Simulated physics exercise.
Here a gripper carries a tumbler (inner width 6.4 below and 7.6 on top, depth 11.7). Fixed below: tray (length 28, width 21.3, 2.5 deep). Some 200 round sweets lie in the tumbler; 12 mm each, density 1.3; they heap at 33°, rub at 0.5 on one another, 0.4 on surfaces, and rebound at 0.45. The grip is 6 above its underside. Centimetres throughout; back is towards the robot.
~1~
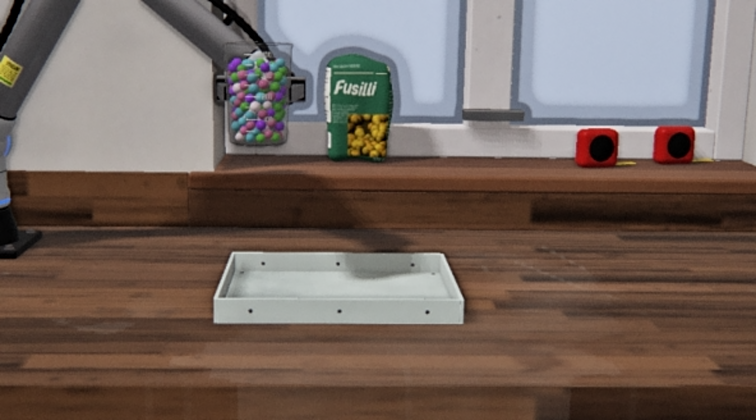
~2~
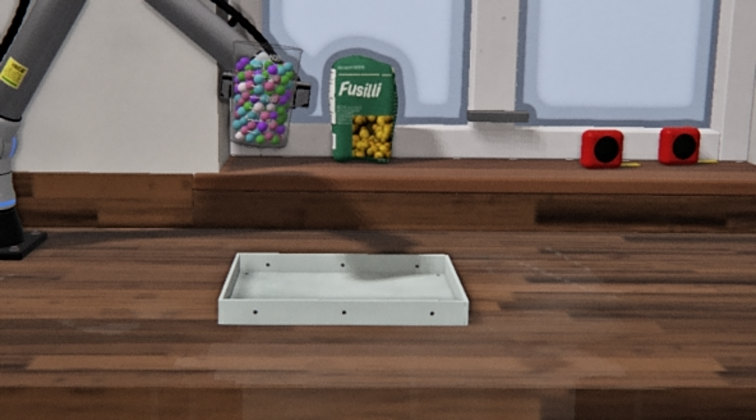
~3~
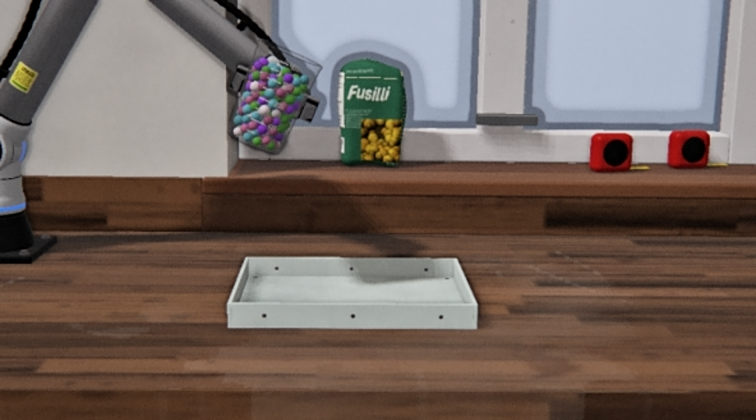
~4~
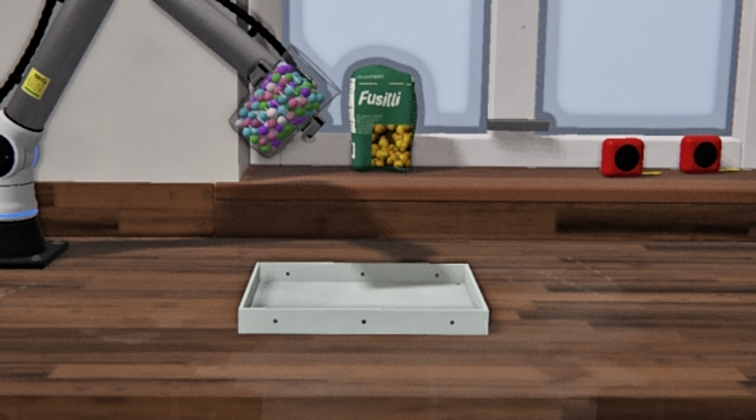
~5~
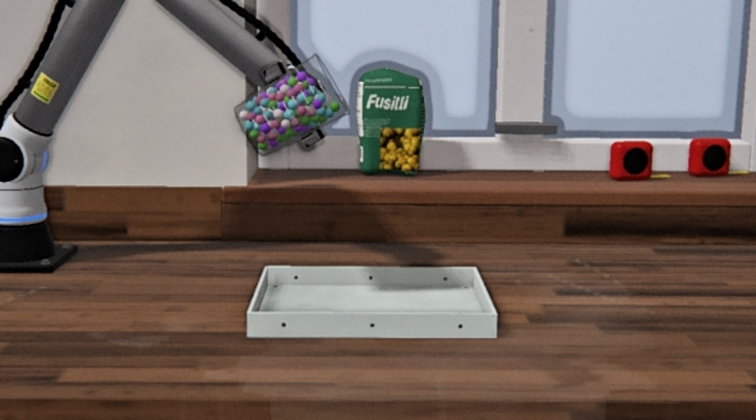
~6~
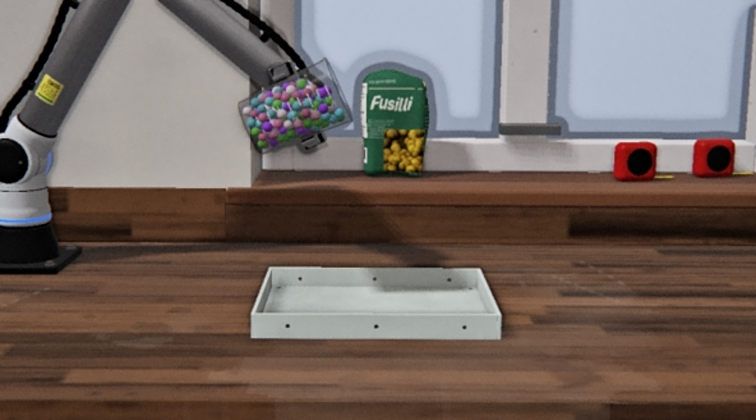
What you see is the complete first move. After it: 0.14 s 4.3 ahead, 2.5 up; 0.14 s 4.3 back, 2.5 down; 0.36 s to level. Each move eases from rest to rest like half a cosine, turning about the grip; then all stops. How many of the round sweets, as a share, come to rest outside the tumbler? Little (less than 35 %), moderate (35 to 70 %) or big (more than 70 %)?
Outside the tumbler the share is little, less than 35 %.
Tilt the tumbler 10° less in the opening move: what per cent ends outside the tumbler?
Some 15 per cent.
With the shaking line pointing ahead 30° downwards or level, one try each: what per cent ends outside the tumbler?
About 5 and 15 per cent.
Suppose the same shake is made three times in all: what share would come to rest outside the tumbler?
It would be near 50 per cent.
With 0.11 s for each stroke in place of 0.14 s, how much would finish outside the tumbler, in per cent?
In that case some 45 per cent.
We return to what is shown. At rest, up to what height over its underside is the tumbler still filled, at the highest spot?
Roughly 9.0 cm.
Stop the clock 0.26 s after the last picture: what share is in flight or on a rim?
Some 11 per cent.
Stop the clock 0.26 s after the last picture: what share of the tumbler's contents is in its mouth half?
Roughly 65 per cent.
Then, 0.26 s later, tilted 66° forward, highest piece 29 above the table; 180 in the tumbler, 23 in flight or on a rim.
Then, 0.51 s later, tilted 19° forward, highest piece 30 above the table; 155 in the tumbler, 45 in the tray, 3 in flight or on a rim.
Then, 0.84 s later, level, highest piece 28 above the table; 155 in the tumbler, 47 in the tray, 1 on the table or floor.
Then, 1.89 s later, level, highest piece 28 above the table; 155 in the tumbler, 47 in the tray, 1 on the table or floor.
At rest, 155 in the tumbler, 47 in the tray, 1 on the table or floor. That is 24 % outside the tumbler.
